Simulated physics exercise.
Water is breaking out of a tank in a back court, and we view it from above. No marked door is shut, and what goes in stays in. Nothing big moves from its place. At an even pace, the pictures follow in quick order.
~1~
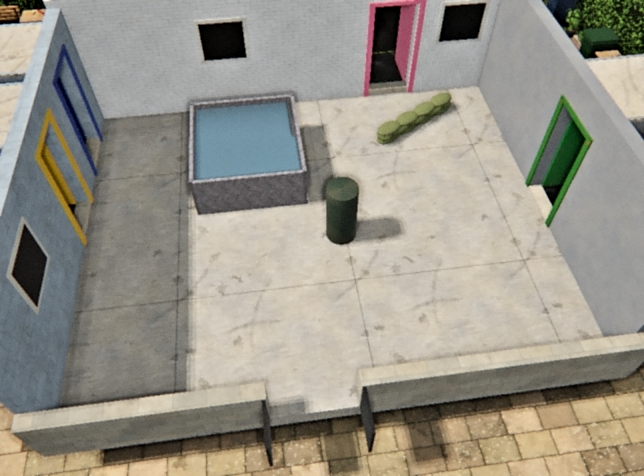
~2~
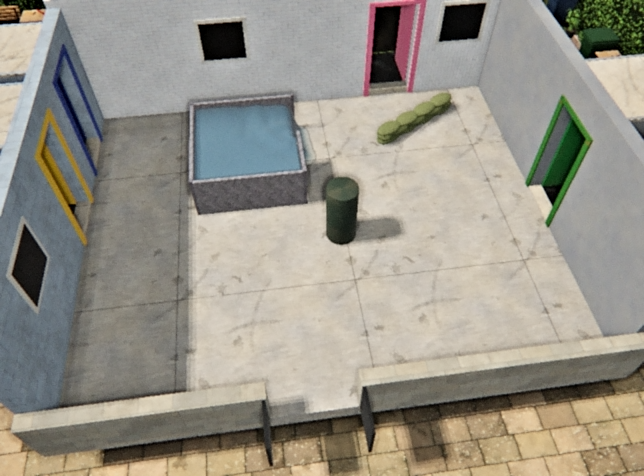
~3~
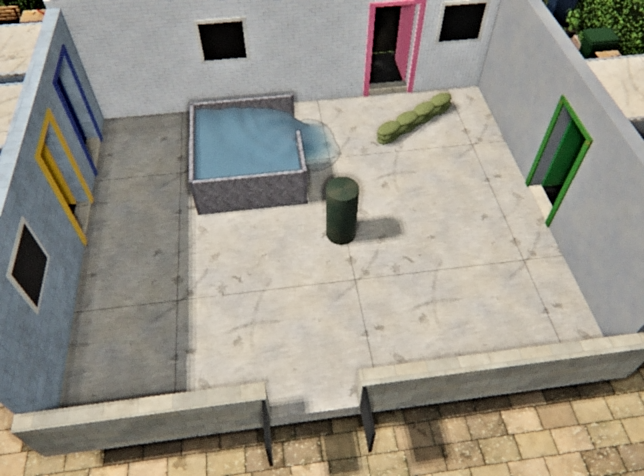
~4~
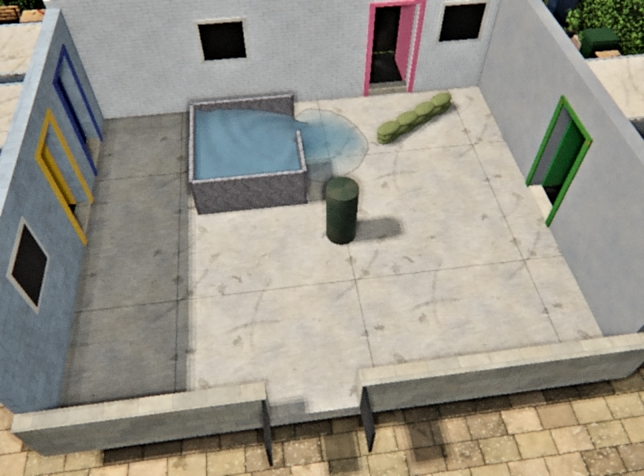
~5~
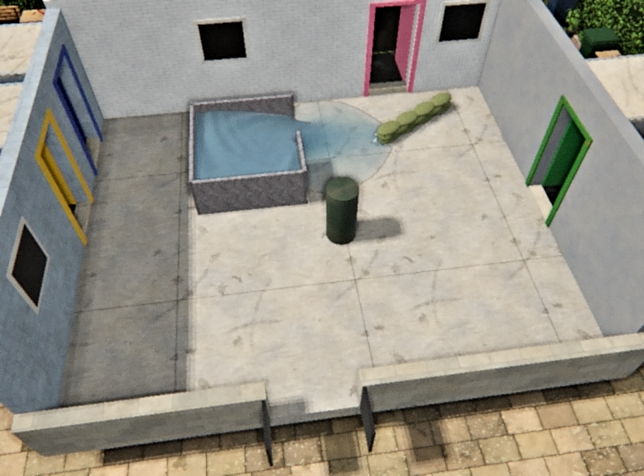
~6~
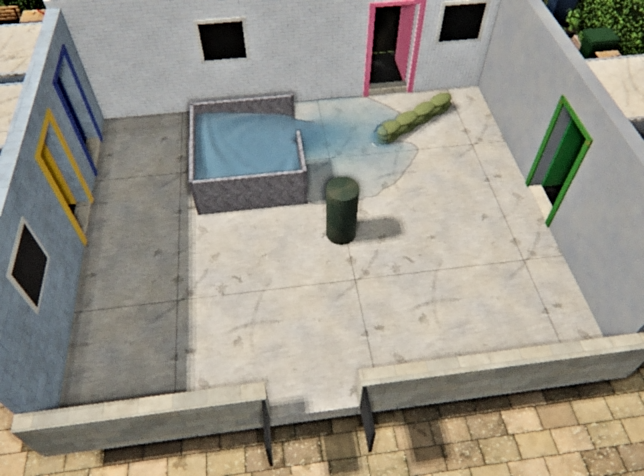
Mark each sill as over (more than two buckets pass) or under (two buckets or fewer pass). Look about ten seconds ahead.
The blue door is under, the green door is over, the pink door is over, the yellow door is under.
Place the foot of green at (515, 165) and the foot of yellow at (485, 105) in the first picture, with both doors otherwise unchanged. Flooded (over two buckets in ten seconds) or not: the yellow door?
In that case the yellow one gets flooded.
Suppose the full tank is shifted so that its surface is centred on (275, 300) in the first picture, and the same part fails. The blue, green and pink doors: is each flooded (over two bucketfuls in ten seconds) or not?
Result - blue door: Short of the limit; green door: Past the limit; pink door: Short of the limit.
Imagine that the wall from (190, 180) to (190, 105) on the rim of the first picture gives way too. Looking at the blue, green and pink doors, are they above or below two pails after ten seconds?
So blue crosses the limit, green remains below the limit and pink remains below the limit.
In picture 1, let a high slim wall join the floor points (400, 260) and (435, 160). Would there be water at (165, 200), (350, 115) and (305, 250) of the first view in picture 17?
Results in order: Bone-dry / swamped / bone-dry.
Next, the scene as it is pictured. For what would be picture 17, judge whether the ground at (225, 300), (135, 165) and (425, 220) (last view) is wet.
Result, as listed: Not wetted / not wetted / wetted.
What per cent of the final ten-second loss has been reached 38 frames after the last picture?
That comes to 85 per cent, as I work it out.
A moment on, water covers 20 % of the floor; the blue door not reached, the green door not reached, the pink door wet at the sill, nothing in, the yellow door not reached.
Next, water covers 25 % of the floor; the blue door not reached, the green door under two buckets in, the pink door over two buckets in, the yellow door not reached.
Then, water covers 35 % of the floor; the blue door not reached, the green door over two buckets in, the pink door far over two buckets in, the yellow door not reached.
Later, water covers 50 % of the floor; the blue door not reached, the green door far over two buckets in, the pink door far over two buckets in, the yellow door not reached.
In the end, water covers 85 % of the floor; the blue door wet at the sill, nothing in, the green door far over two buckets in, the pink door far over two buckets in, the yellow door not reached.
